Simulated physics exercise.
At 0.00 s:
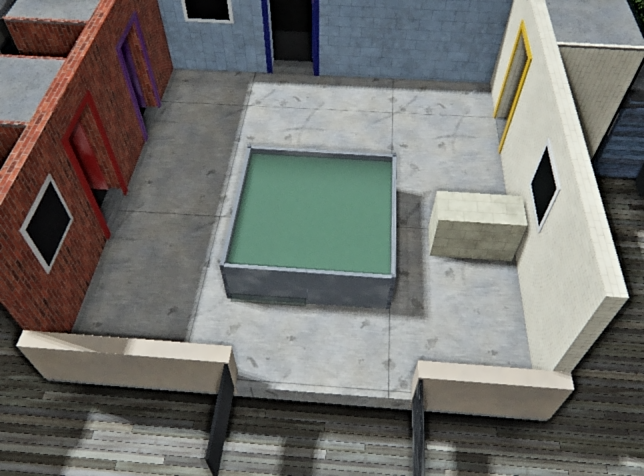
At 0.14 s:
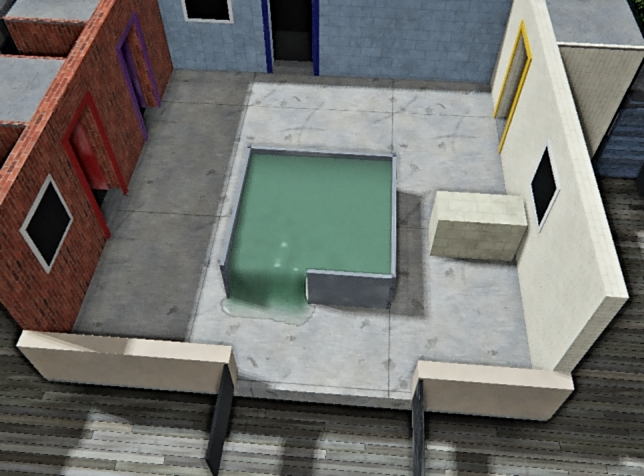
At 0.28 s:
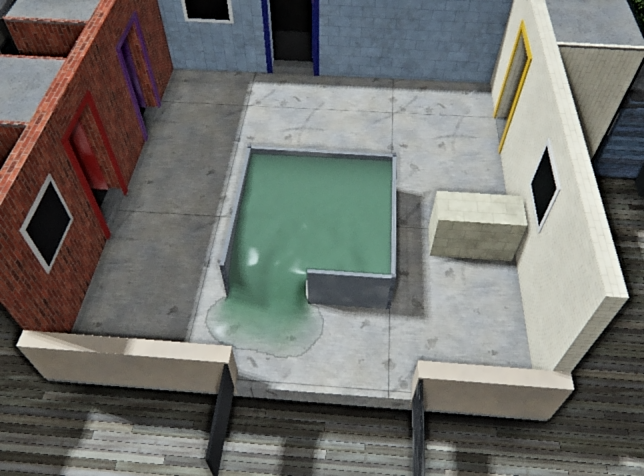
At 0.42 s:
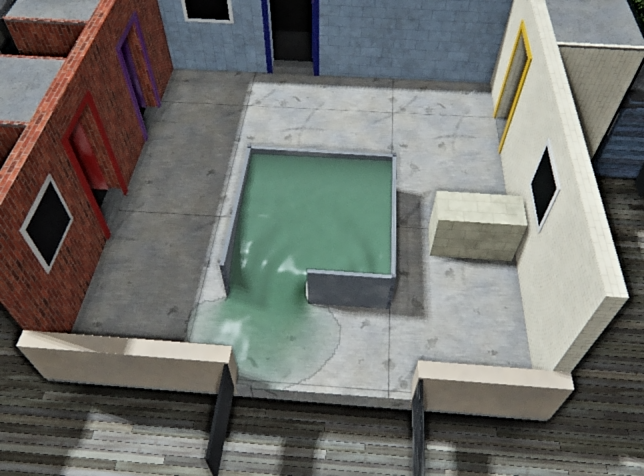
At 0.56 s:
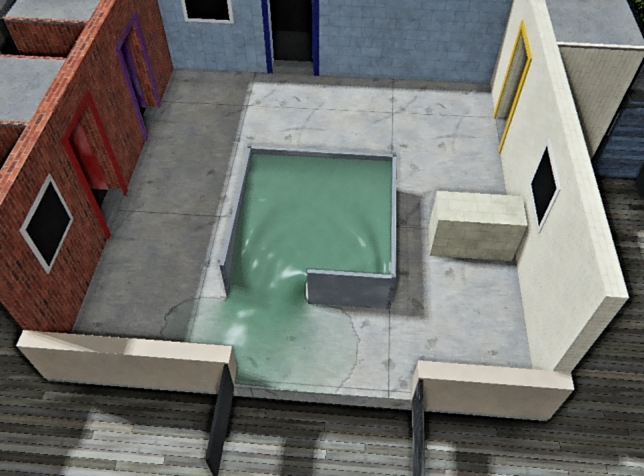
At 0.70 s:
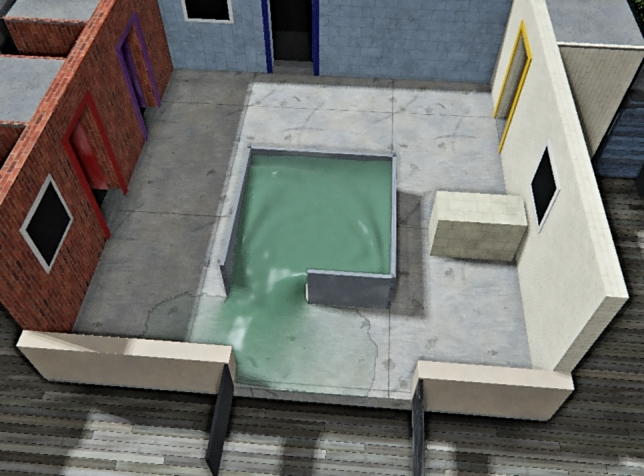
In a walled yard with brick, blue and cream walls, part of an open tank's near side disappeared, and green water poured through the gap and spread across the floor toward the near opening.
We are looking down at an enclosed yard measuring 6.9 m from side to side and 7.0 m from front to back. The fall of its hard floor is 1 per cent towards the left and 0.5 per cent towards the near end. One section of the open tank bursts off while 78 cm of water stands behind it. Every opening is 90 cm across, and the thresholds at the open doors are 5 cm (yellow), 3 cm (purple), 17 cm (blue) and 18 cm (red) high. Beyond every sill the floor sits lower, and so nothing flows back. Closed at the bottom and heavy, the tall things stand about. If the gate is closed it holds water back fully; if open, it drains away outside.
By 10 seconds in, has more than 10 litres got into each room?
Room by room: Behind the yellow door, no; behind the purple door, yes; behind the blue door, no; behind the red door, no.
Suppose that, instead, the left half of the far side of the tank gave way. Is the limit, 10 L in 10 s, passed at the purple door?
Then purple exceeds it.
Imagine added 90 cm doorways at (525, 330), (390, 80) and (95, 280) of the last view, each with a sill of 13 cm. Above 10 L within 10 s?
In sequence the answers are less than that, less than that and more than that.
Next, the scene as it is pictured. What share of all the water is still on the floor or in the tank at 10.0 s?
Some 50 out of every hundred parts.
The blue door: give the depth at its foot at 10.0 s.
It's about 6.5 cm.
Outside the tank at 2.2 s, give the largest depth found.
Around 48 centimetres.
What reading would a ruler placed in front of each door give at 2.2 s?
Yellow 0 cm, purple 0 cm, blue 0 cm, red 4 cm.
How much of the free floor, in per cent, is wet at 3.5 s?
Wet share: About 35 %.
After 1.4 s water covers 10 % of the floor and is deepest (56 cm) near (218, 369); yellow door not reached, purple door not reached, blue door not reached, red door not reached.
After 2.2 s water covers 15 % of the floor and is deepest (48 cm) near (62, 357); yellow door not reached, purple door not reached, blue door not reached, red door 4 cm at the sill, 0 L in.
After 3.5 s water covers 35 % of the floor and is deepest (34 cm) near (62, 357); yellow door not reached, purple door 4 cm at the sill, 0 L in, blue door not reached, red door 9 cm at the sill, 0 L in.
After 6.0 s water covers 50 % of the floor and is deepest (24 cm) near (62, 357); yellow door not reached, purple door 4 cm at the sill, 1 L in, blue door 11 cm at the sill, 0 L in, red door 7 cm at the sill, 0 L in.
After 10.0 s water covers 75 % of the floor and is deepest (14 cm) near (62, 357); yellow door 4 cm at the sill, 0 L in, purple door 10 cm at the sill, 23 L in, blue door 7 cm at the sill, 0 L in, red door 5 cm at the sill, 0 L in.
